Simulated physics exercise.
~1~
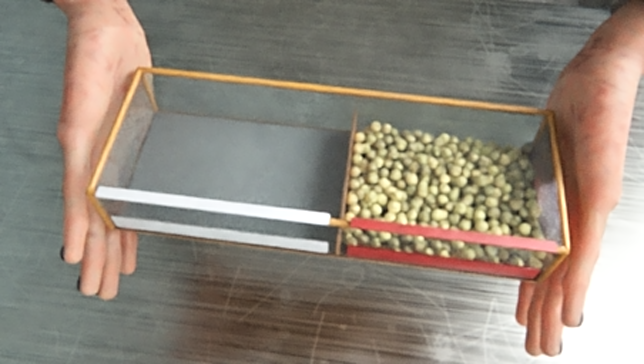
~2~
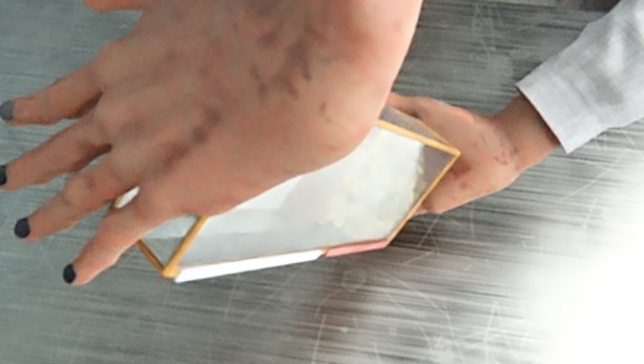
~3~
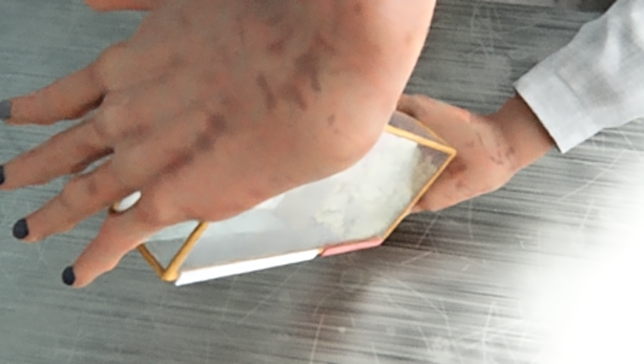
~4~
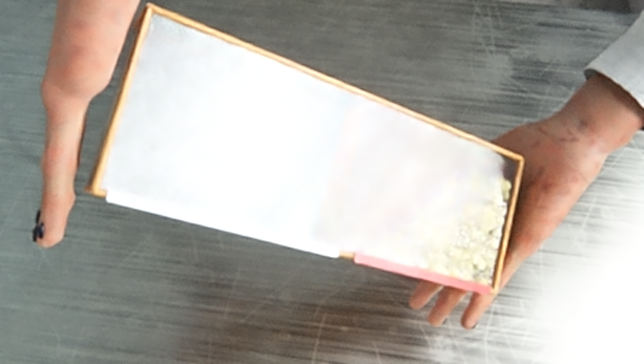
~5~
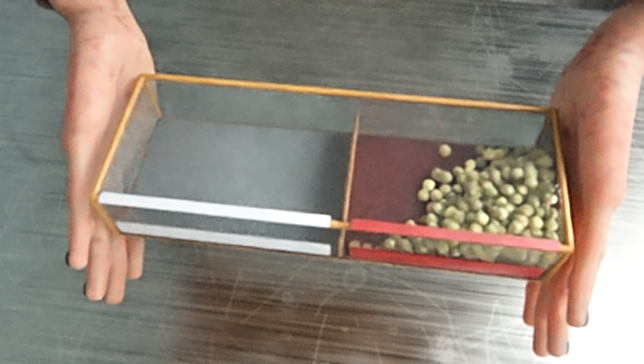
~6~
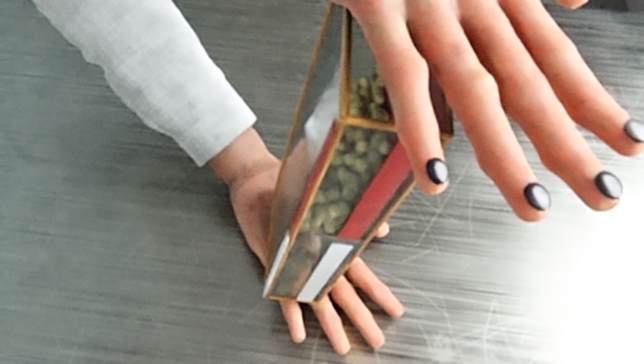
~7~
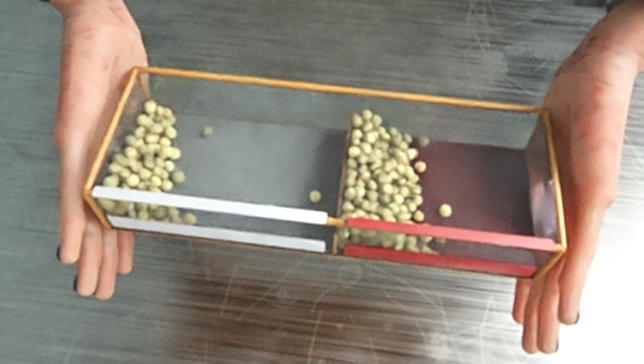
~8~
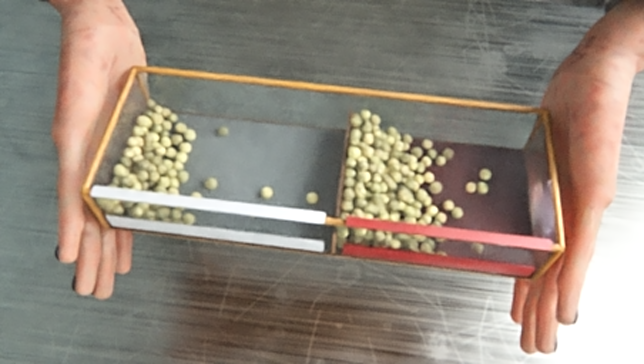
A clear box of pale green beans, all in the red-marked right half, was tipped up steeply by two hands, levelled, then tilted another way, and it ended level with some beans in the white-marked left half and most still in the red.
